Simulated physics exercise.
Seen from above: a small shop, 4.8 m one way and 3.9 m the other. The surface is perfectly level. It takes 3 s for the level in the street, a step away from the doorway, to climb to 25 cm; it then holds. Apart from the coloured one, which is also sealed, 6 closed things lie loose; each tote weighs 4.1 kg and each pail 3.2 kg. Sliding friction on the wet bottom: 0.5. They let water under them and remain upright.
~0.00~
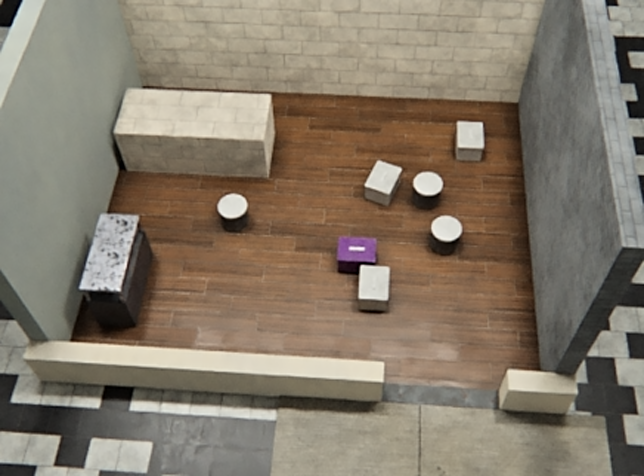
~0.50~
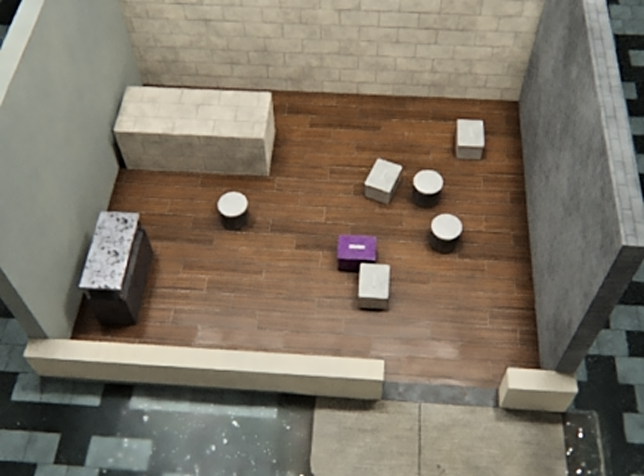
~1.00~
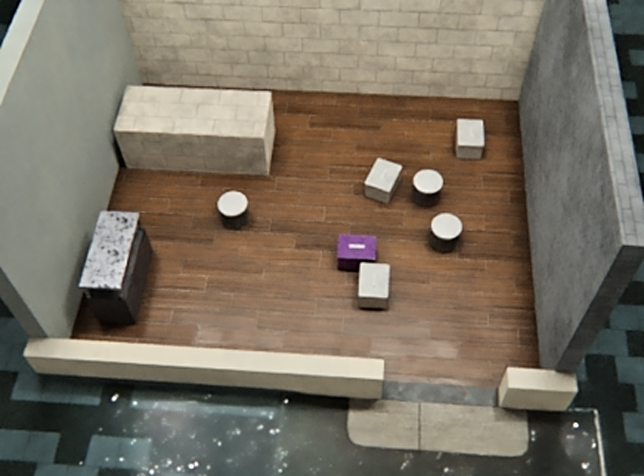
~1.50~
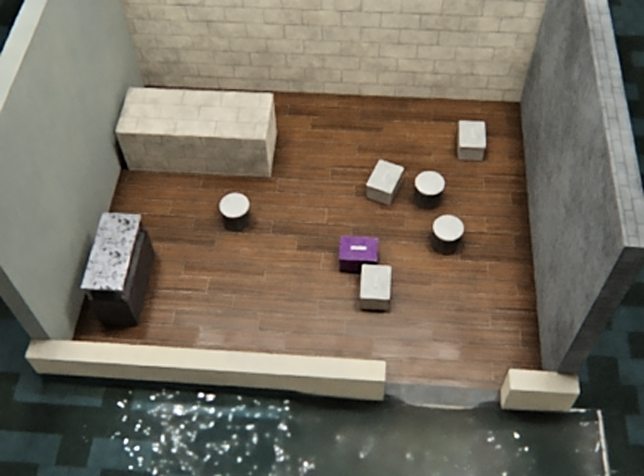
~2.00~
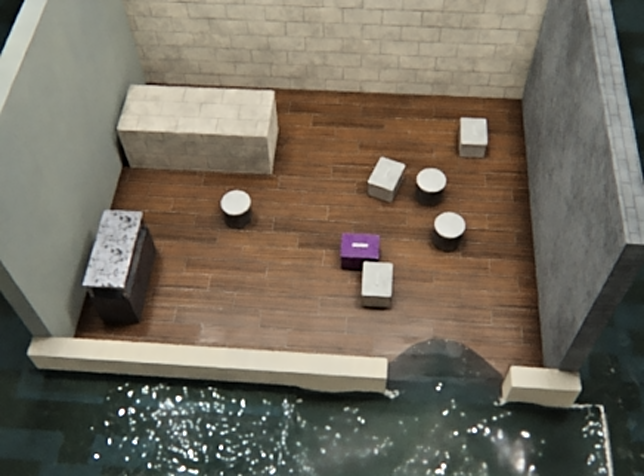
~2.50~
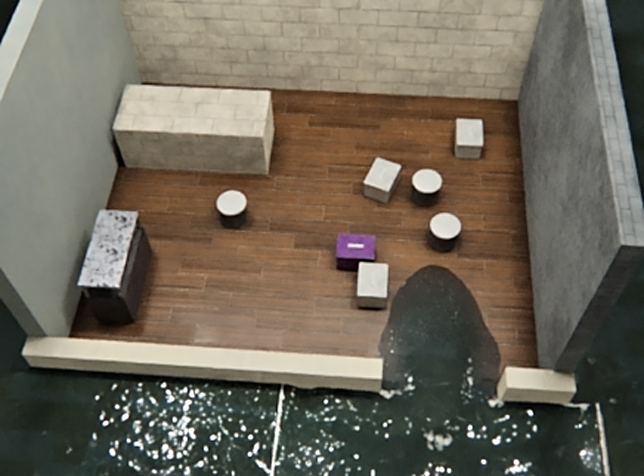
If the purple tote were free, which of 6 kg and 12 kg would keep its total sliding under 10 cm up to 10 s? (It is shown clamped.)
Neither mass is enough.
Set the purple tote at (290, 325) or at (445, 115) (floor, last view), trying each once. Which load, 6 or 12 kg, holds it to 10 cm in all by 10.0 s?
Well, first the light mass is sufficient, and next neither mass is sufficient.
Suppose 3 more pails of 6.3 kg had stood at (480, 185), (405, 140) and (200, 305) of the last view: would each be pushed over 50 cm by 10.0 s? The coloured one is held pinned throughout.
Above the mark, above the mark, below the mark.
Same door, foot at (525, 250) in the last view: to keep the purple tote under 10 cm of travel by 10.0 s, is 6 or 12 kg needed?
Then no mass works.
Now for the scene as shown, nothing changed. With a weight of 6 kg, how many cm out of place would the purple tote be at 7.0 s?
It would be some 140 cm from its spot.
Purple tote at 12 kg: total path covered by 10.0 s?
Total path: Around 100 cm.
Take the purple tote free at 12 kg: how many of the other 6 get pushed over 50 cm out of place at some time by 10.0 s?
Count: 6.
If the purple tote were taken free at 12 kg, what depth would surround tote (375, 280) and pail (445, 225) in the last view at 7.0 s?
Depth approx. 1 cm / 16 cm.
After 3.5 s the purple tote would be 1 cm from its start with 6 kg and 0 cm from its start with 12 kg; 3 cm of water round it then.
After 4.5 s the purple tote would be 84 cm from its start with 6 kg and 33 cm from its start with 12 kg; 5 cm of water round it then.
After 7.0 s the purple tote would be 141 cm from its start with 6 kg and 57 cm from its start with 12 kg; 5 cm of water round it then.
After 10.0 s the purple tote would be 224 cm from its start with 6 kg and 102 cm from its start with 12 kg; 9 cm of water round it then.
